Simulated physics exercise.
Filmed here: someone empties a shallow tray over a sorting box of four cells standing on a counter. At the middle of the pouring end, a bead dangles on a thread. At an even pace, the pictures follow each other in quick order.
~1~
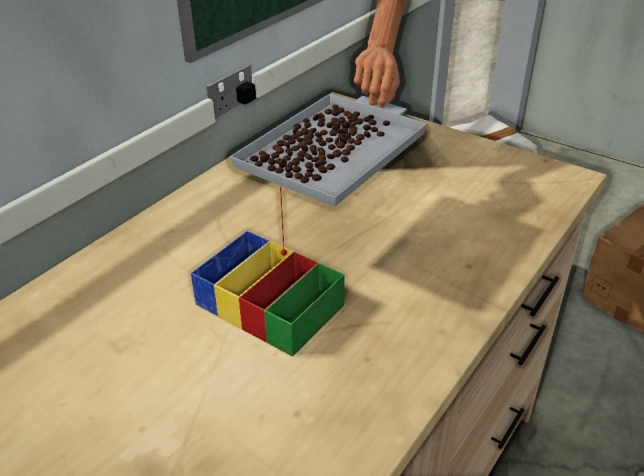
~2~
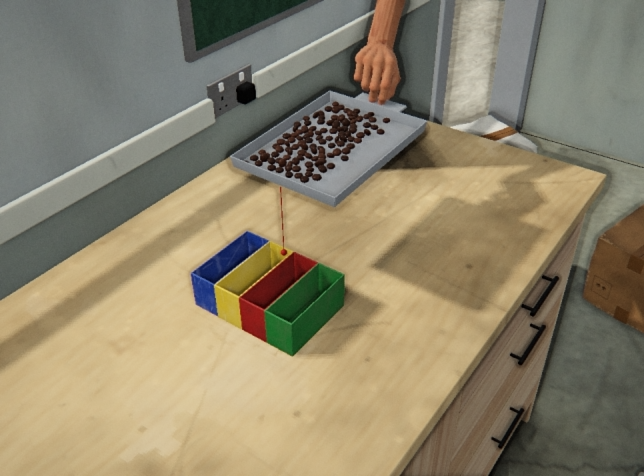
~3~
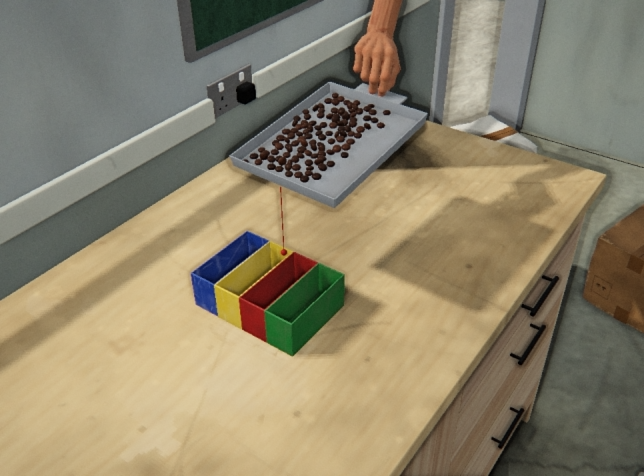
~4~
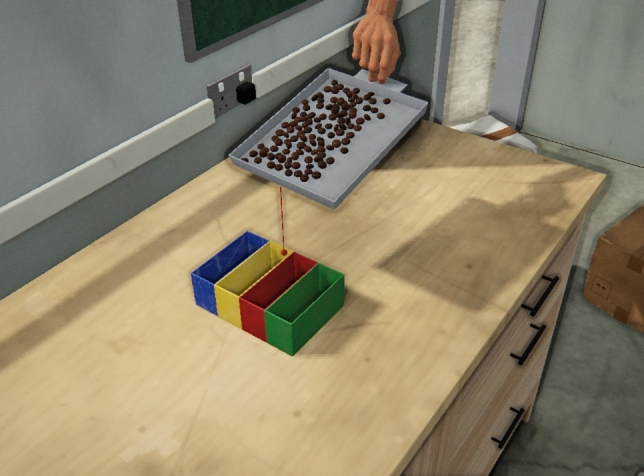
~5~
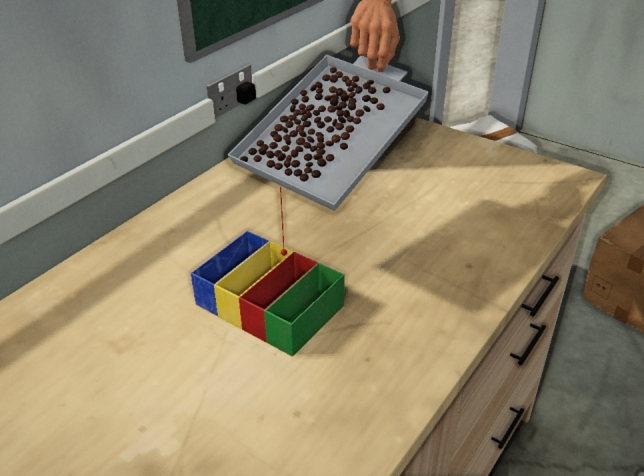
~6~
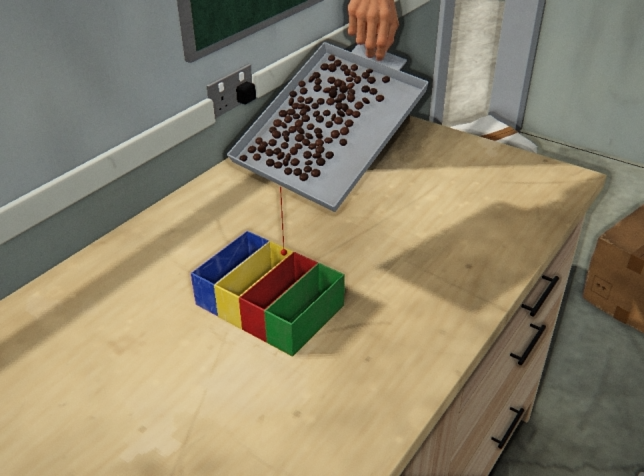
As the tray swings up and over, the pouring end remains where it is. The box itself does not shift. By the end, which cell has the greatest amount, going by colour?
By colour, green has the most.
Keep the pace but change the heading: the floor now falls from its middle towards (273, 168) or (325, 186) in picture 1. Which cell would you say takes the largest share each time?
Blue first, the green cell second.
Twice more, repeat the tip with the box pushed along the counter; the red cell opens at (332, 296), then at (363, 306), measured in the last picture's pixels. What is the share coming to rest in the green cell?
About 10 per cent, then about 0 per cent.
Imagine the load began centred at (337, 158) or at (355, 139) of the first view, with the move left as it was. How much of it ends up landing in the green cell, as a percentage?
Close to 50 in a hundred, then close to 50 in a hundred.
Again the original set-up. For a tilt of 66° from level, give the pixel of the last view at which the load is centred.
Somewhere about (299, 171).
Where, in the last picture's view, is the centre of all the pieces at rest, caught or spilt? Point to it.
Near pixel (297, 326).
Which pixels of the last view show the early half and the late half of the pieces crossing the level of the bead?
Points: About (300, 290), then about (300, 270).
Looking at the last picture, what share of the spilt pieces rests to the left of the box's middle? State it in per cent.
My estimate is some 10 per cent.
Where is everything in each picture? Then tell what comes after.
In the first picture, corners of the pouring end at (233, 156) and (334, 195), level; middle of the load at (323, 143), flat chocolate drops; bead on its thread at (284, 252); blue cell at (205, 292); yellow cell at (228, 304); red cell at (253, 317); green cell at (279, 331).
In the second picture, corners of the pouring end at (233, 156) and (334, 196), level; middle of the load at (322, 142).
In the third picture, corners of the pouring end at (232, 155) and (334, 198), tipped barely, lowest at the right corner; middle of the load at (322, 137).
In the fourth picture, corners of the pouring end at (232, 155) and (334, 200), tipped a little, lowest at the right corner; middle of the load at (322, 131).
In the fifth picture, corners of the pouring end at (231, 154) and (334, 202), tipped clearly, lowest at the right corner; middle of the load at (318, 120).
In the sixth picture, corners of the pouring end at (230, 154) and (333, 204), tipped clearly, lowest at the right corner; middle of the load at (316, 114); blue cell at (205, 292); yellow cell at (228, 304); red cell at (253, 317); green cell at (279, 331).
Soon after the last picture, tray tipped steeply; all on the tray.
A little later, tray tipped past a quarter turn; about a quarter on the tray; about a quarter in the green cell; a small part in the red cell; a small part in the yellow cell; a stray few in the blue cell; about a quarter falling or outside the box.
Later still, tray tipped past a quarter turn; about half in the green cell; about a quarter in the red cell; a small part in the yellow cell; a stray few in the blue cell; about a quarter falling or outside the box.
At rest, tray tipped past a quarter turn; about half in the green cell; about a quarter in the red cell; a small part in the yellow cell; a stray few in the blue cell; about a quarter outside the box.
